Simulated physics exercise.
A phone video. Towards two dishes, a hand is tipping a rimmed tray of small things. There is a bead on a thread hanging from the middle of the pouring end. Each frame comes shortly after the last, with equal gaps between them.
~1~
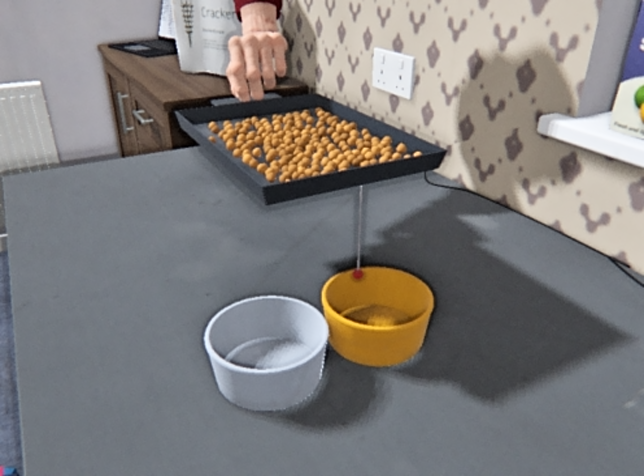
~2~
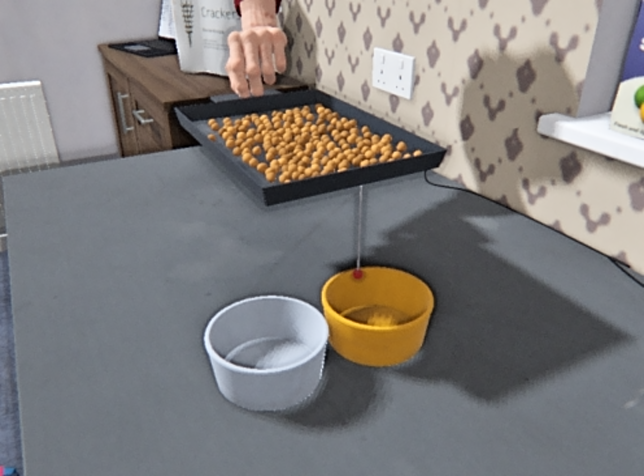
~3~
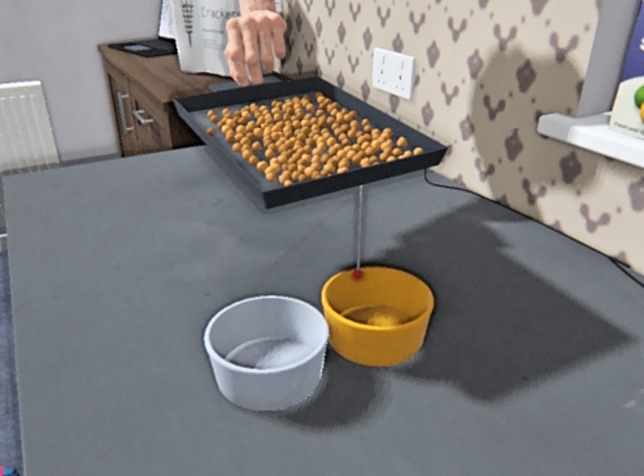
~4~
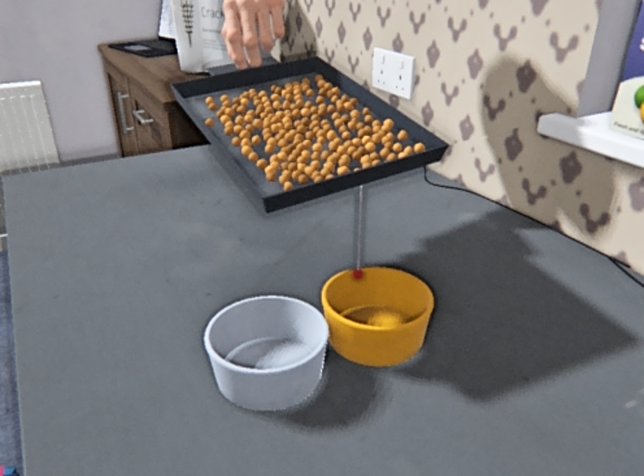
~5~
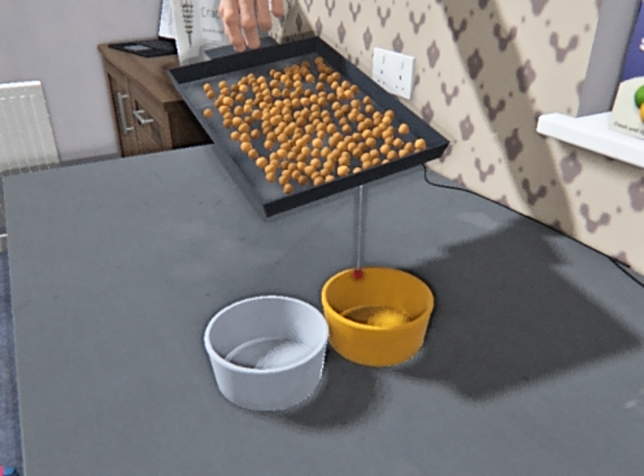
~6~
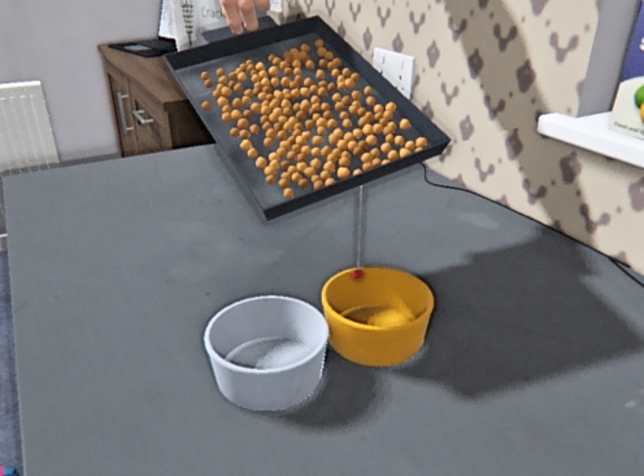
To begin with, a hand holds a dark rimmed tray of roasted chickpeas nearly level above a white dish and a yellow dish on a grey table. The hand then raises the far end steadily, so the tray slopes more steeply toward the viewer, its near left corner dipping slightly.
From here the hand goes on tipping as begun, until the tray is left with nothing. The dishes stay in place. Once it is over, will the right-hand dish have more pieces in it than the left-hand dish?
No. The fuller dish will be the one on the left.
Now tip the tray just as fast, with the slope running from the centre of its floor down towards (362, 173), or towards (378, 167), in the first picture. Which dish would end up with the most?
Heading one: The dish placed right; heading two: The dish placed right.
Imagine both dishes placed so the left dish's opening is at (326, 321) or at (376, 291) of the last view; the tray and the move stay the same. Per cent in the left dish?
About 60 and 10 per cent.
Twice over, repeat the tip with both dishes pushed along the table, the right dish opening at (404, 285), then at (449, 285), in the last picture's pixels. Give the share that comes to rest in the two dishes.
It comes to about 80 per cent the first time and about 40 per cent the second.
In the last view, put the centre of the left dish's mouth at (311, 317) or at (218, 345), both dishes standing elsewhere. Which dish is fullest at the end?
The leftmost dish, then the rightmost dish.
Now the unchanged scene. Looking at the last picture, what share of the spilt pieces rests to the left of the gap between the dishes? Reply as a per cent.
About 30 %.
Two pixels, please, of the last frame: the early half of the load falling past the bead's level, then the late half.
Roughly (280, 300) first, then roughly (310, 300).
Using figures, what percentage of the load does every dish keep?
Left 70 per cent, right 10 per cent.
Soon, tray tipped steeply; nearly all on the tray; a stray few in the air.
A while on, tray tipped past a quarter turn; about half on the tray; about a quarter in the left dish; a stray few in the right dish; a stray few outside both; about a quarter in the air.
Towards the end, tray tipped past a quarter turn; about two thirds in the left dish; a small part in the right dish; about a quarter outside both.
Finally, tray tipped past a quarter turn; about two thirds in the left dish; a small part in the right dish; about a quarter outside both.
